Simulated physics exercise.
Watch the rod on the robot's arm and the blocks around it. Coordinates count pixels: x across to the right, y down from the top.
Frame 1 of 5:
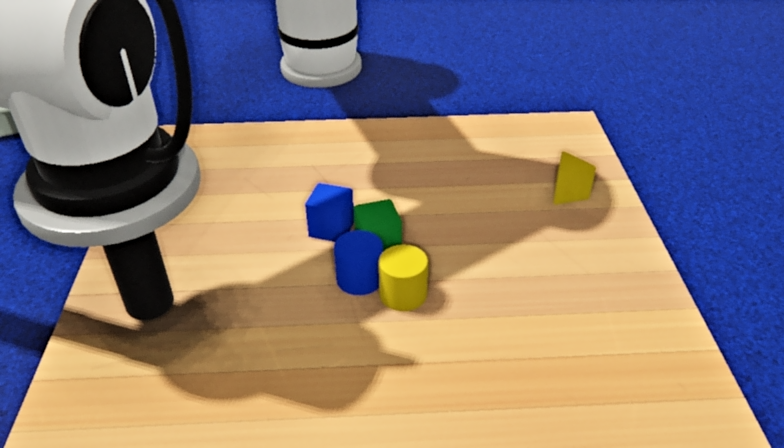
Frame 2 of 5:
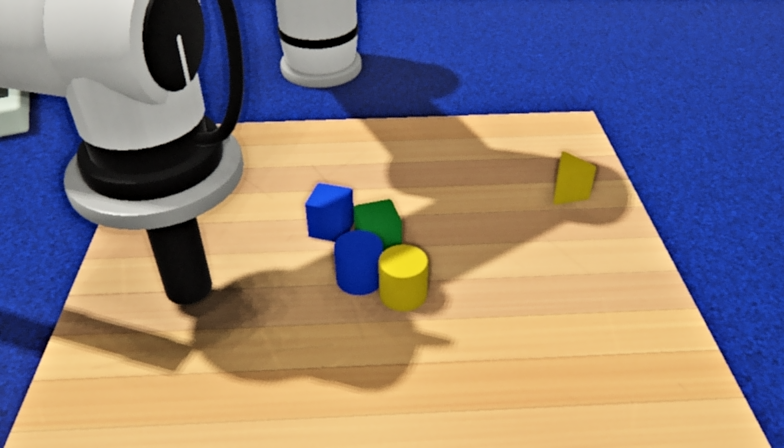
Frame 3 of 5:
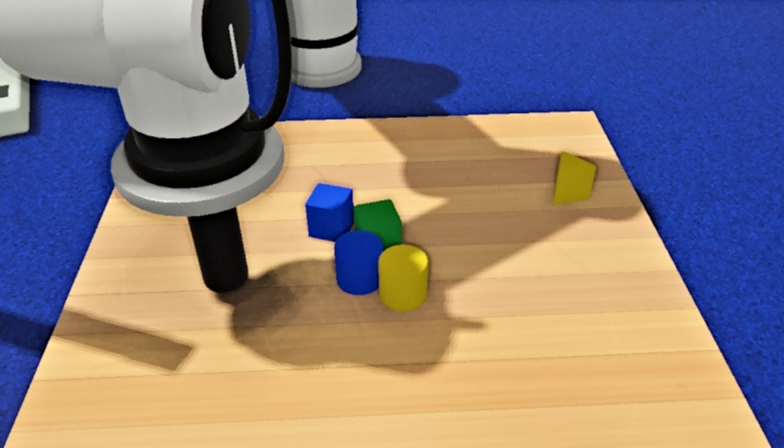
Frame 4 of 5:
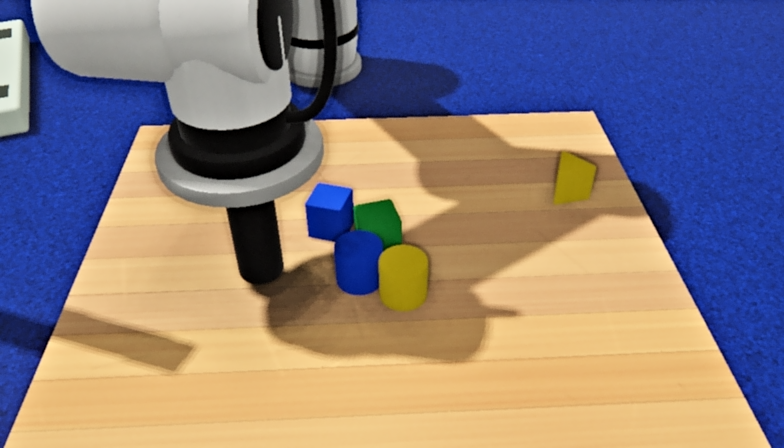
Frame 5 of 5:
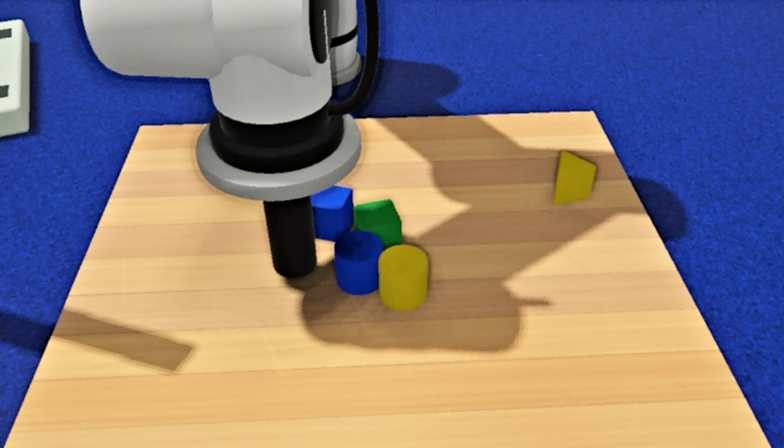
A white robot arm holding a black rod upright glides to the right across a light wooden board on a blue surface, seen from above at an angle by a still camera. Near the middle sit a blue block, a green block, a blue cylinder and a yellow cylinder, with a yellow piece apart at right. The rod nears the cluster from the left, its shadow sliding along, while the pieces stay still.
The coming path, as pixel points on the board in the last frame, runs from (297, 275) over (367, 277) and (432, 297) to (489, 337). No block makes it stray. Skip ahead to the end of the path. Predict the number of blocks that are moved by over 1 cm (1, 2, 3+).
The number is two.
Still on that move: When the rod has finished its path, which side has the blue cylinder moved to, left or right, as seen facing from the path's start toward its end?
Left.
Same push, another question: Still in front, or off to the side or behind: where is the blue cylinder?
The rod should slip past it.
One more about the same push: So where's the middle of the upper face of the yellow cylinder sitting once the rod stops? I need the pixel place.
Just about (544, 298).
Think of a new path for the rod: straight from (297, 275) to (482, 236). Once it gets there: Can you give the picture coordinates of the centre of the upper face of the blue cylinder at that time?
In the picture, that point is around (434, 244).
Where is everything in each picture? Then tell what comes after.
Rod's lower end at (151, 305); blue cylinder at (358, 245); green square block at (377, 213); yellow cylinder at (403, 260), in the first picture.
Rod at (190, 290); blocks still, in the second picture.
Rod at (227, 279); blocks still, in the third picture.
Rod at (262, 271); blocks still, in the fourth picture.
Rod at (296, 265); blue cylinder at (358, 245); green square block at (377, 213); yellow cylinder at (403, 260), in the fifth picture.
On the path given first. One third of the way, rod at (368, 267); blue cylinder at (414, 243); yellow cylinder at (448, 269).
Two thirds of the way, rod at (435, 288); blue cylinder at (469, 242); yellow cylinder at (482, 277).
At the end, rod at (490, 327); blue cylinder at (470, 242); green square block still; yellow cylinder at (544, 298).
